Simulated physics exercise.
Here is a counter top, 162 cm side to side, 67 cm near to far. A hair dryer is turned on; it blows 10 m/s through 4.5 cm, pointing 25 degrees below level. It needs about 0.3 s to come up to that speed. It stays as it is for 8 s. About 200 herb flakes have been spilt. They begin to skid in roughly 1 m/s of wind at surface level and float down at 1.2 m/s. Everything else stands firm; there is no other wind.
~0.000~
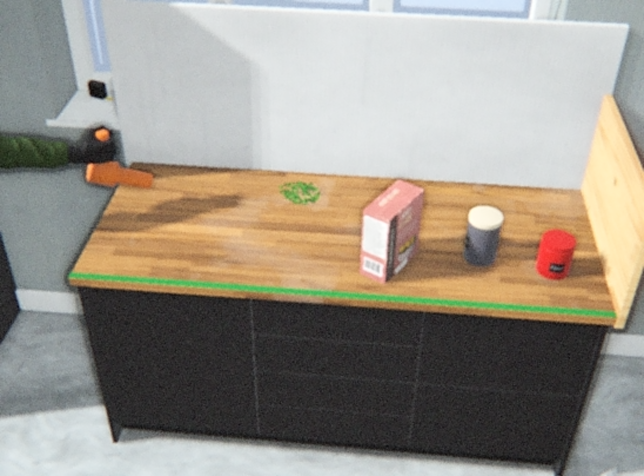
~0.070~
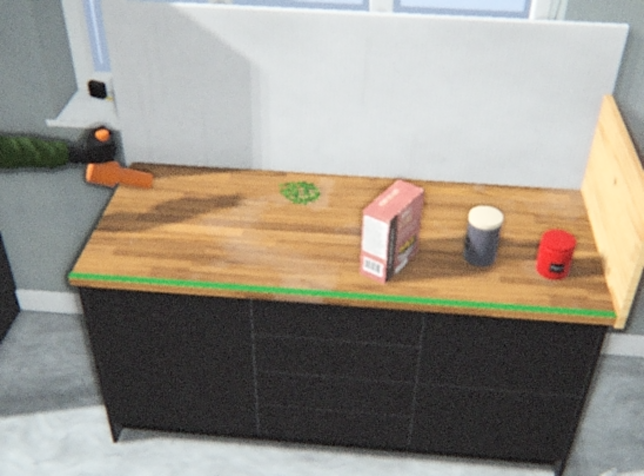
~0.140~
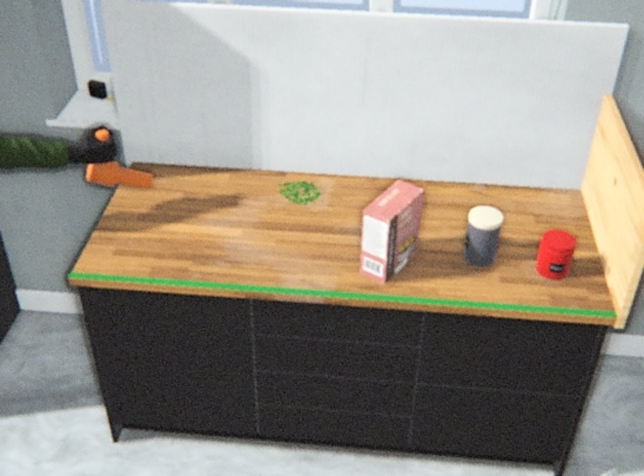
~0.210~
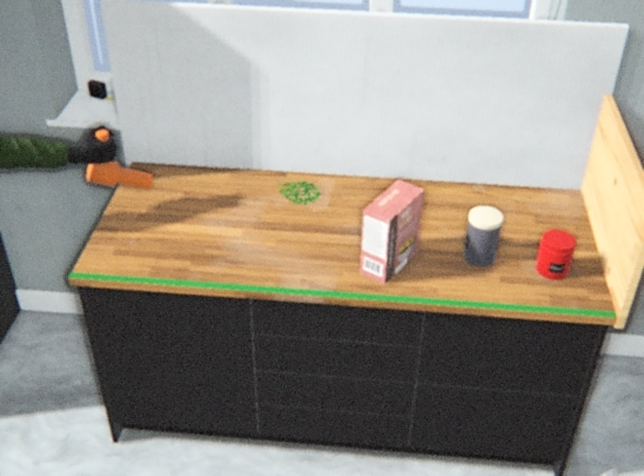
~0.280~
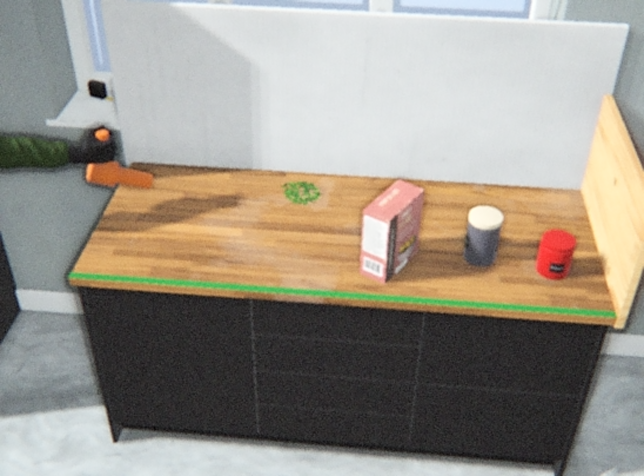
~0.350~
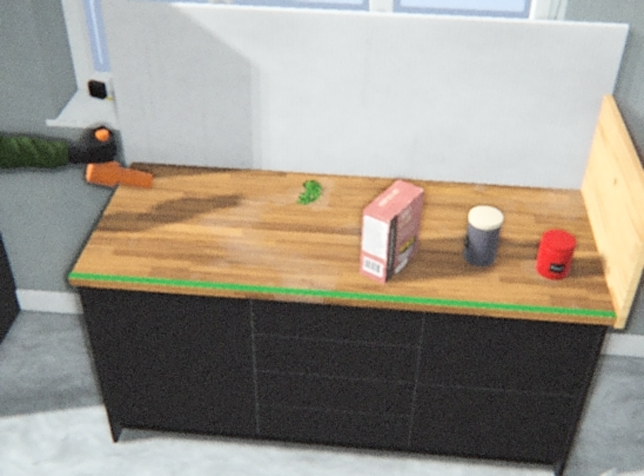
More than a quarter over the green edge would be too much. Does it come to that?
Answer: Yes.
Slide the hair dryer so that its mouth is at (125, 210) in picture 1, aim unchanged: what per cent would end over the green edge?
Then about 40 %.
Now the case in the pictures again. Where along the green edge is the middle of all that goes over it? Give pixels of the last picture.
Near (613, 318).
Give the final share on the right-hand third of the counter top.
About 40 %.
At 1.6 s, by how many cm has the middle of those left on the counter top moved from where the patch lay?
Roughly 95 cm.
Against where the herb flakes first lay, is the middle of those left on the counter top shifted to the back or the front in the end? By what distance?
To the back, by about 15 cm.
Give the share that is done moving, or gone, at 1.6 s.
Some 25 per cent.
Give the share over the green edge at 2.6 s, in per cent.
Near 30 %.
After 1.6 s, 0 % are over the green edge; the middle of those still in play is near (586, 210); 24 % have settled or left.
After 2.6 s, 31 % are over the green edge; the middle of those still in play is near (571, 209); 44 % have settled or left.
After 4.4 s, 50 % are over the green edge; the middle of those still in play is near (581, 190); 73 % have settled or left.
After 8.0 s, at the end, 60 % are over the green edge; the middle of those still in play is near (581, 190).
